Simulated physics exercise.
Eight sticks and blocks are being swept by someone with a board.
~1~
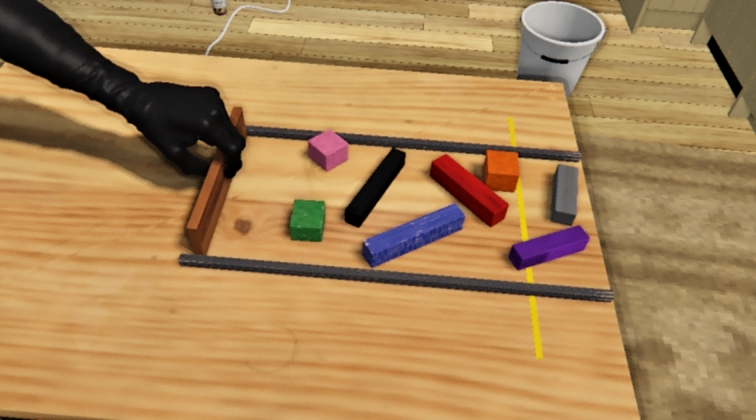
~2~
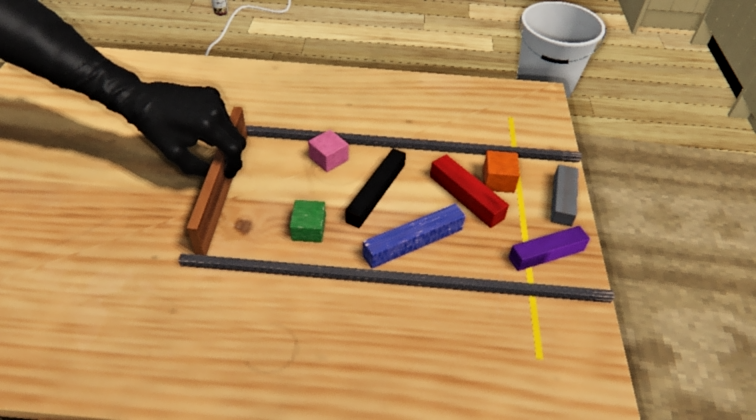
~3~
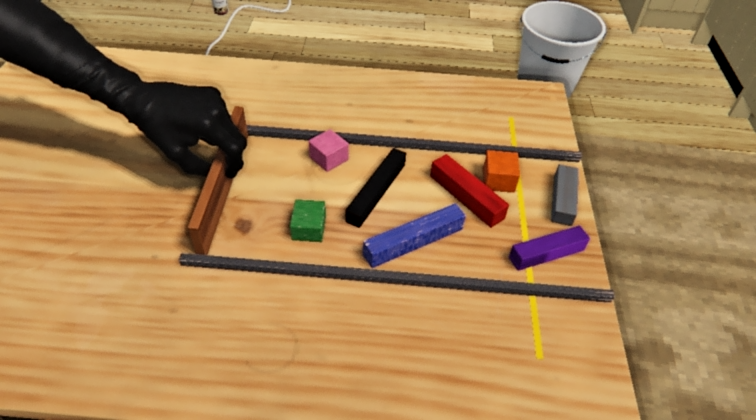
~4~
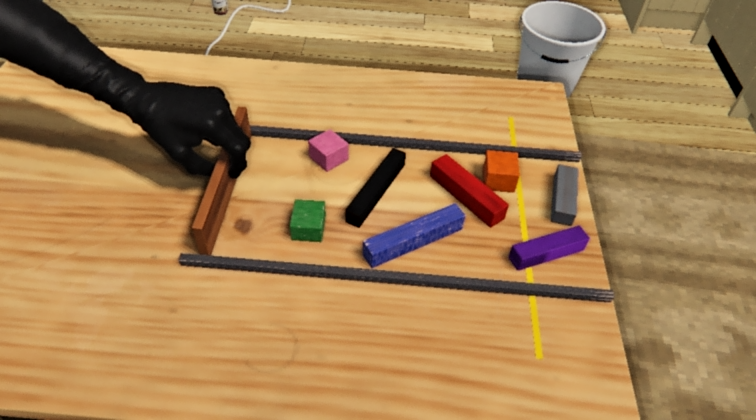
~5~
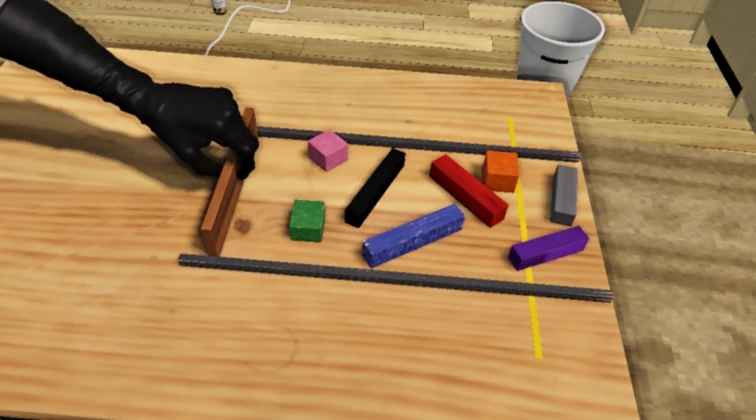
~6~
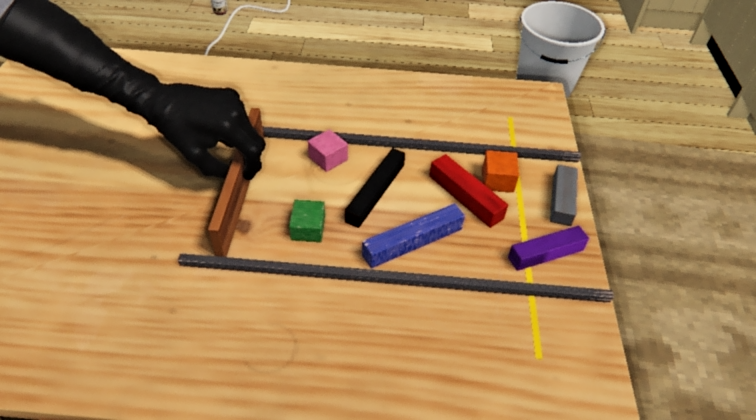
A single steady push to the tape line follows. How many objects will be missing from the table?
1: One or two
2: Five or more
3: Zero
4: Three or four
(4) Three or four.
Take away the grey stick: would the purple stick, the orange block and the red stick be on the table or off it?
Well, the purple stick is left in place, the orange block topples off and the red stick topples off.
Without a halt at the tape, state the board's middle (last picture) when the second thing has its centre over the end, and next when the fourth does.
Around (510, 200); afterwards around (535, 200).
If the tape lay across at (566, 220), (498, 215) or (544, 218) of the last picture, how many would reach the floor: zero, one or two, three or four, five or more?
Well, going through them: More than four, then just one or two, then three to four.
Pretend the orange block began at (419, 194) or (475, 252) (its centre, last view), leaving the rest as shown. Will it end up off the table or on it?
In order, hangs on; hangs on.
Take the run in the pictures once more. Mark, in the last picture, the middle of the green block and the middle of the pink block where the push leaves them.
I'd put one at around (542, 235) and the other at around (532, 161).
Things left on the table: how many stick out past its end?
You'd get 2.
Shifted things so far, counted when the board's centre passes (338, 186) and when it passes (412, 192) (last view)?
That makes 3 at the first spot and 6 at the second.
Soon after, none off yet; grey stick at rest near (564, 194); purple stick at rest near (549, 248); orange block at rest near (500, 171).
After that, none off yet; grey stick at rest near (564, 194); purple stick at rest near (549, 248); orange block displaced about its own width near (524, 167).
In the end, the number that fall off is three or four; gone, red stick, orange block and grey stick.
